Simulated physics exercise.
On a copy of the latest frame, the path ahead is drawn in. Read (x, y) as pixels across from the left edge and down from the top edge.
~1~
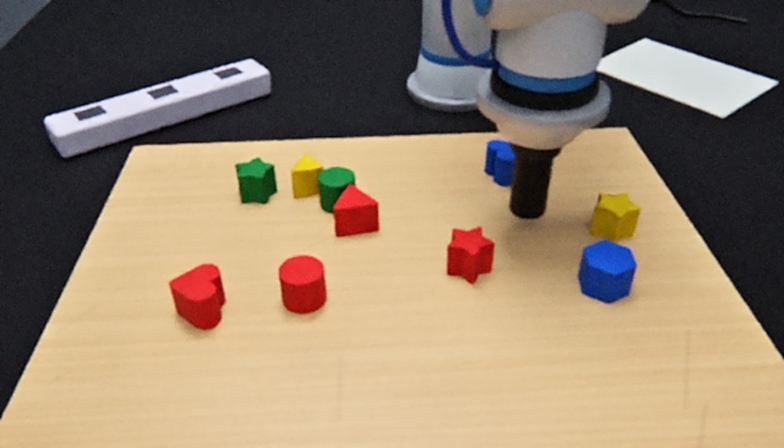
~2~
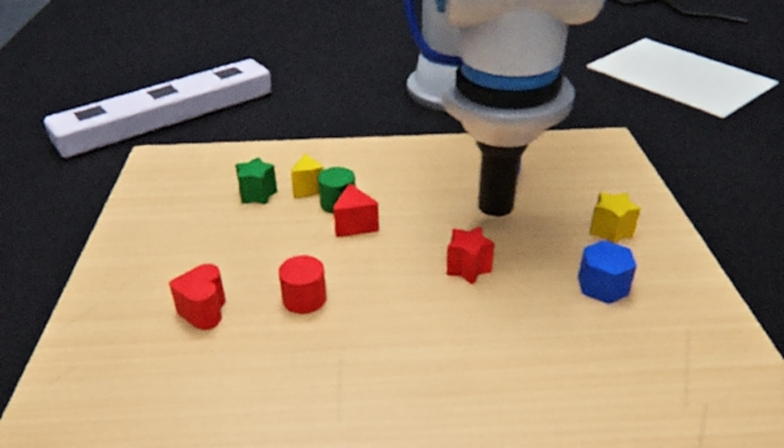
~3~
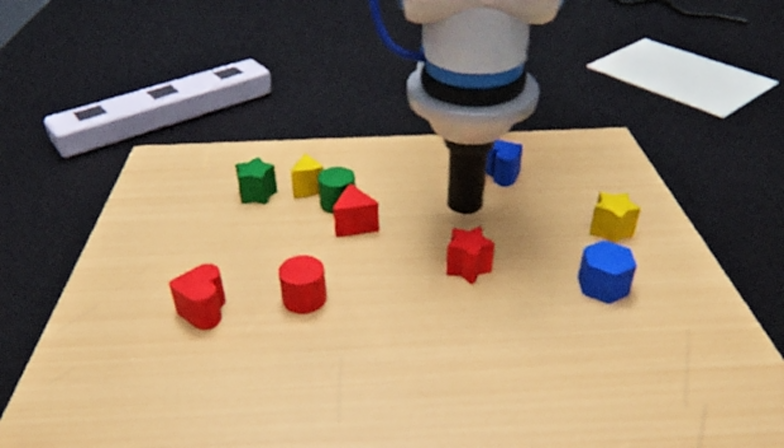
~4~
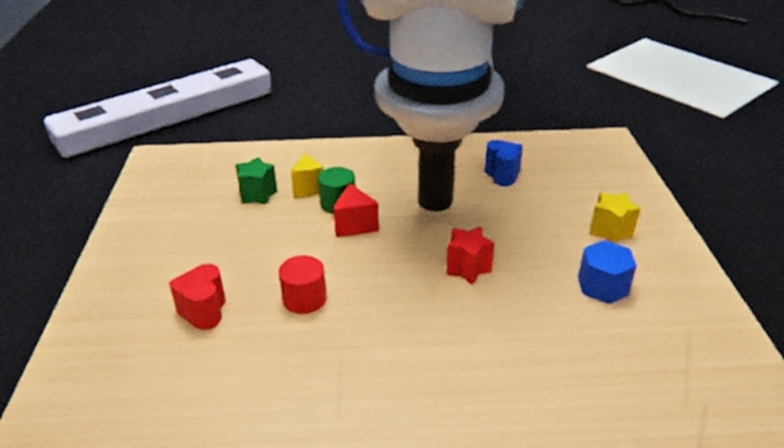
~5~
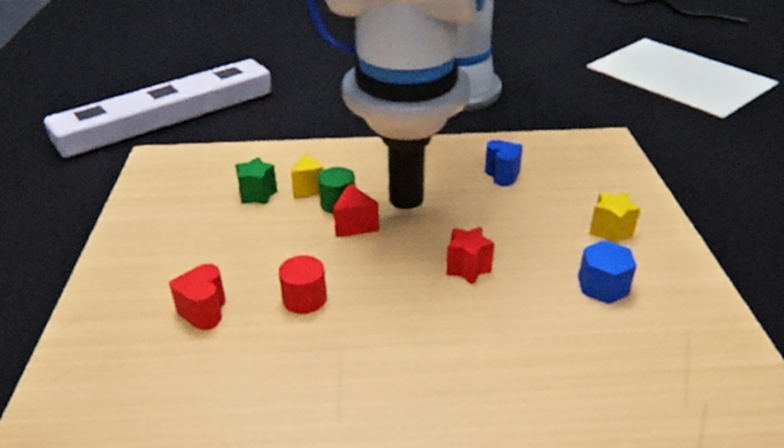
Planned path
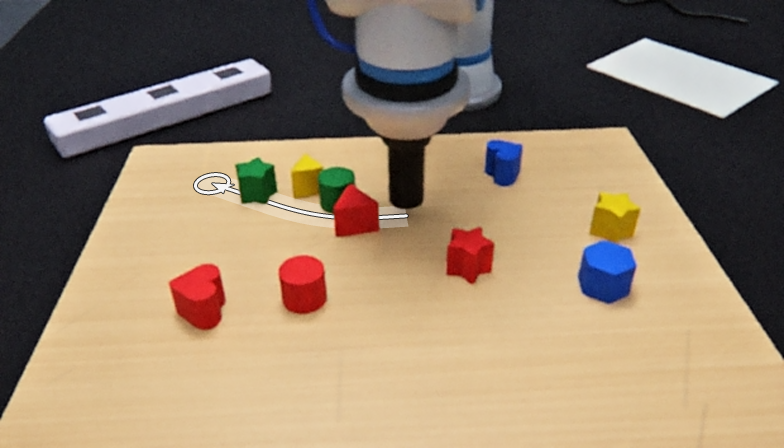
A robot arm's black post moves steadily left above a wooden board of still, colored blocks.
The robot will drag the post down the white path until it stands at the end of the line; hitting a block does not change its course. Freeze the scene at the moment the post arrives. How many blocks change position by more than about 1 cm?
My count: 3 or more.
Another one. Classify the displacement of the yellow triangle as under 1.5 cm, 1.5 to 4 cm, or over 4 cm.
Distance: Between 1.5 and 4 cm.
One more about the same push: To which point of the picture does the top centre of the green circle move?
Pixel (309, 164).
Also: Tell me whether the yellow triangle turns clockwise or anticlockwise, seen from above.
Turns anticlockwise.
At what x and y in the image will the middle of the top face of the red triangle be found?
(306, 206)
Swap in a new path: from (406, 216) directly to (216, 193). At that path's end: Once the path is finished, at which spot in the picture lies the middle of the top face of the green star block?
The top centre is at (192, 156).
The line goes from (406, 216) by way of (333, 217) and (268, 202) to (212, 183).
The first path, step by step. One third of the way, post (329, 200); yellow triangle (301, 159), turned 35° anticlockwise; green circle (320, 170); red triangle (308, 205), turned 25° anticlockwise.
Two thirds of the way, post (265, 186); green star block (243, 163), turned 25° clockwise; yellow triangle (295, 151), turned 35° anticlockwise; green circle (309, 164); red triangle (306, 206), turned 30° anticlockwise.
At the end, post (209, 168); green star block (196, 144), turned 40° clockwise; yellow triangle (295, 151), turned 35° anticlockwise; green circle (309, 164); red triangle (306, 206), turned 30° anticlockwise.
